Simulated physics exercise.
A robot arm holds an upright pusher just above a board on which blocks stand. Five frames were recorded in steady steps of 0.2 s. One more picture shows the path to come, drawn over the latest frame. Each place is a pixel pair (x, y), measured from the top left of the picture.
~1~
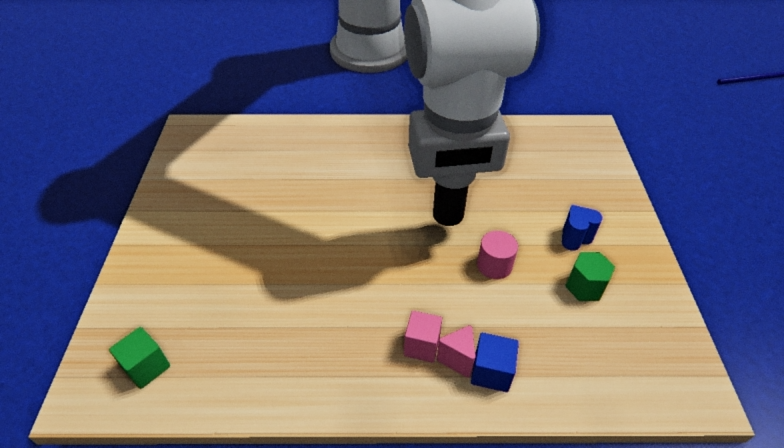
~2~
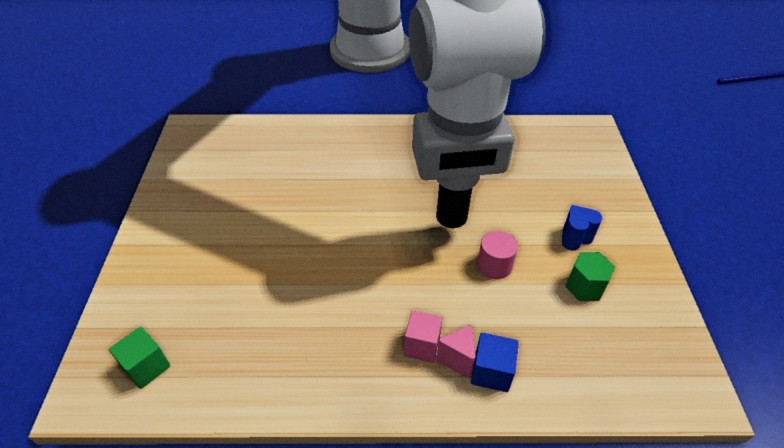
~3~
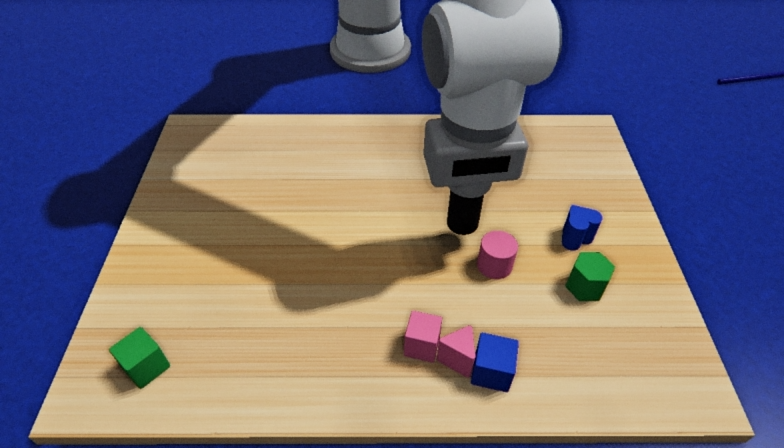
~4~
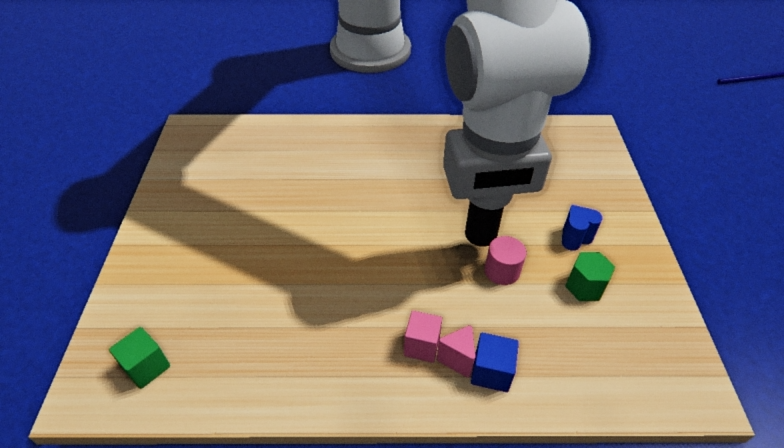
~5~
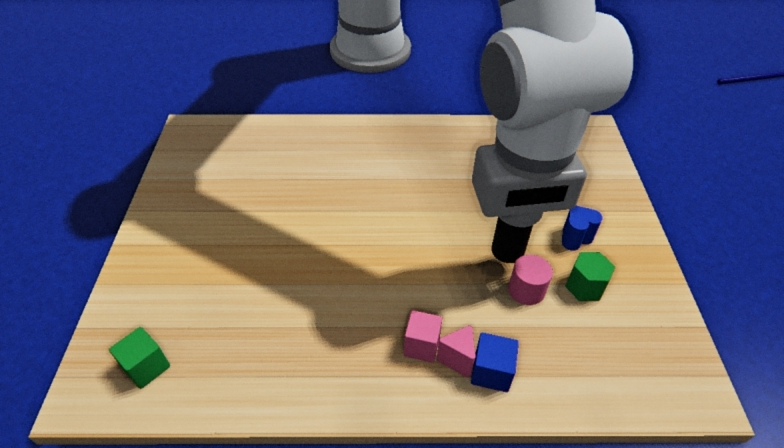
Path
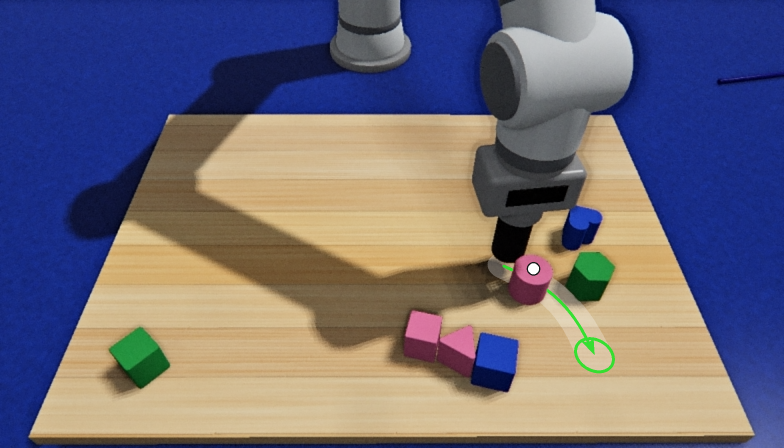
On a light wooden board set against a blue surface, a grey robot arm holds a black pusher upright among scattered pink, green and blue blocks. The arm eases right and toward the viewer, meets the pink round block, and nudges it a short way toward the green hexagon.
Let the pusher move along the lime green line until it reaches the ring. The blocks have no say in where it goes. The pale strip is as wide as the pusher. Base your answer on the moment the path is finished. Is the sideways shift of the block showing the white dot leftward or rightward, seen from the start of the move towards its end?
Its sideways move is to the right.
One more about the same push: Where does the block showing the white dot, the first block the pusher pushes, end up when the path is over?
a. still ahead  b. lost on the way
The answer is a.
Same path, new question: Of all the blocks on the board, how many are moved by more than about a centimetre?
One gets moved.
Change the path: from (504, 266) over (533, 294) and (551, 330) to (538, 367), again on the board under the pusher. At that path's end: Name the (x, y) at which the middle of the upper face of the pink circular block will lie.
Most likely (596, 342).
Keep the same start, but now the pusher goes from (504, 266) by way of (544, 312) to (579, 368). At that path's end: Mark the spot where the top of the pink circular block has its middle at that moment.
Answer: (633, 359).
The drawn path runs from (504, 266) by way of (541, 286) and (573, 316) to (594, 355); the dot is on the pink circular block.
The first path, step by step. One third of the way, pusher (547, 271); pink circular block (564, 295).
Two thirds of the way, pusher (580, 302); pink circular block (585, 329).
At the end, pusher (602, 341); pink circular block (592, 367); green hexagon not moved.
